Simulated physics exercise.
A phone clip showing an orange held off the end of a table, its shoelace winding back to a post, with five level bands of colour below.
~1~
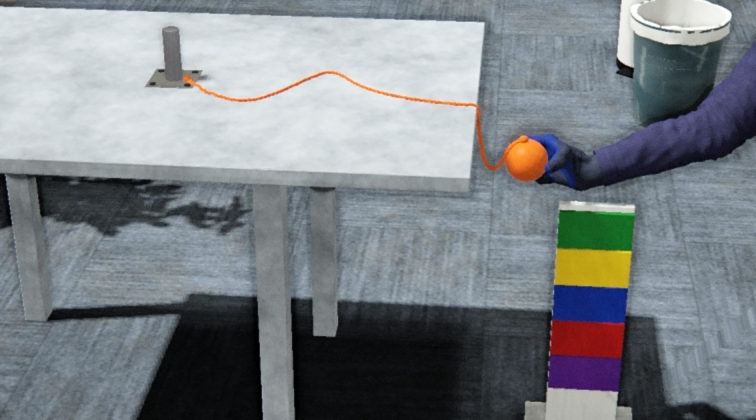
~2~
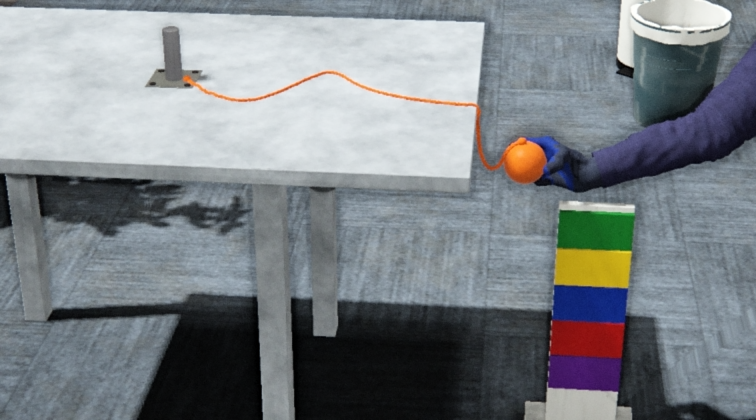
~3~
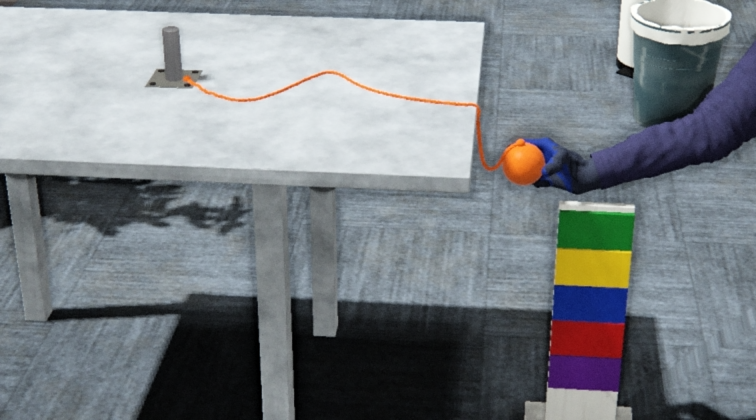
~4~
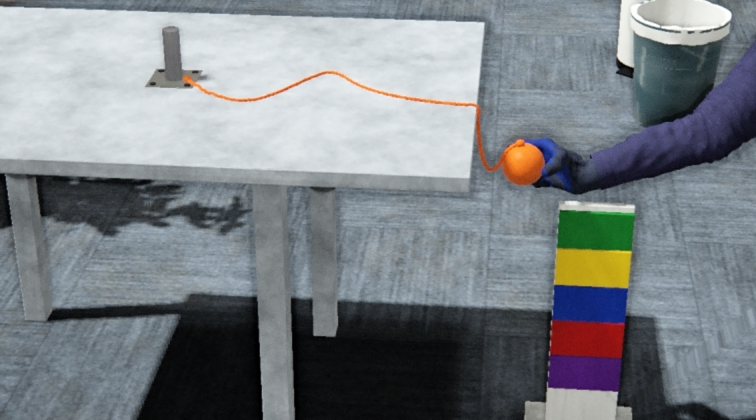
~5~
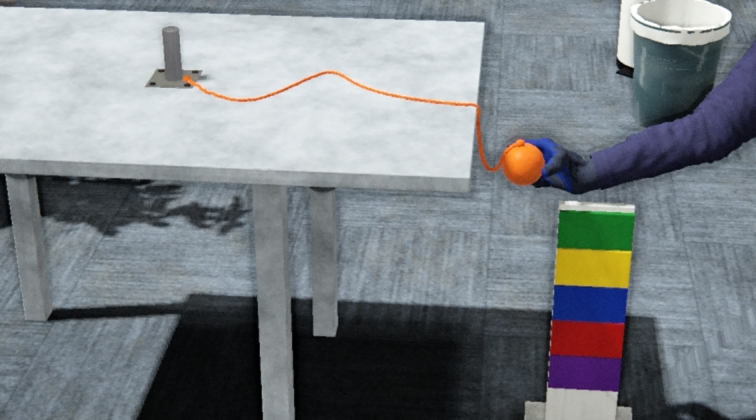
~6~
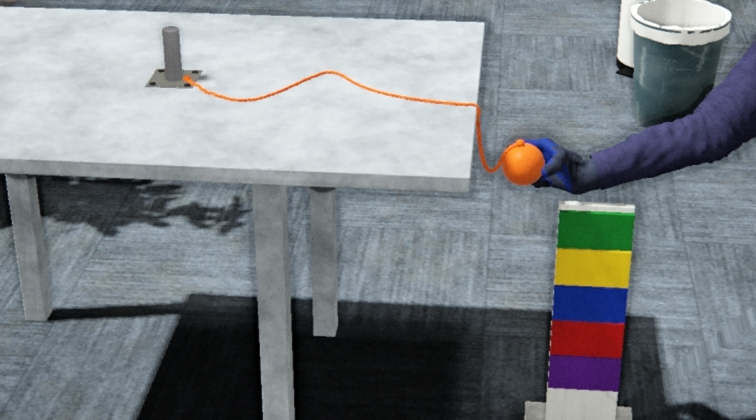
The video shows a gloved hand holding an orange ball-like object just off the right end of a table, its orange cord winding back to a post, above a board with five coloured bands; almost nothing moves.
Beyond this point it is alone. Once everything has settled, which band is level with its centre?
The blue band.
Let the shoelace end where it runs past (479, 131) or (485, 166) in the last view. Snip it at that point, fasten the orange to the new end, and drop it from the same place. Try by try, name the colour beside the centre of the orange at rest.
In order, the results are green and yellow.
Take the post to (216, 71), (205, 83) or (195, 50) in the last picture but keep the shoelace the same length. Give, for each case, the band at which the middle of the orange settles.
Red, red, blue.
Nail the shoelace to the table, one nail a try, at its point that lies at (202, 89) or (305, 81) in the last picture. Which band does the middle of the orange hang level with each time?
Try one: Blue. Try two: Yellow.
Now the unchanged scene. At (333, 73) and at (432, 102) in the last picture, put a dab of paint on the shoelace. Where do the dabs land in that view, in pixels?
The first settles around (390, 85), the second around (479, 128).
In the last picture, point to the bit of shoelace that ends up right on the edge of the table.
At (393, 96), roughly.
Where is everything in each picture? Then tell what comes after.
Orange (526, 160); green (596, 232); yellow (593, 269); blue (590, 305); red (587, 340); purple (584, 374), in the first frame.
Orange (525, 163); shoelace through (207, 93) (281, 91) (343, 76) (406, 98) (478, 130), in the second frame.
Orange (524, 164), in the third frame.
Orange (523, 164); shoelace through (207, 93) (281, 91) (343, 76) (406, 98) (478, 130), in the fourth frame.
Orange (523, 164), in the fifth frame.
Orange (523, 164); shoelace through (207, 93) (281, 91) (343, 76) (406, 98) (479, 131), in the sixth frame.
A little later, orange near (454, 263); level with yellow.
Next, orange near (474, 275); level with blue.
When it is over, orange near (477, 285); level with blue. Its middle rests at the blue band.
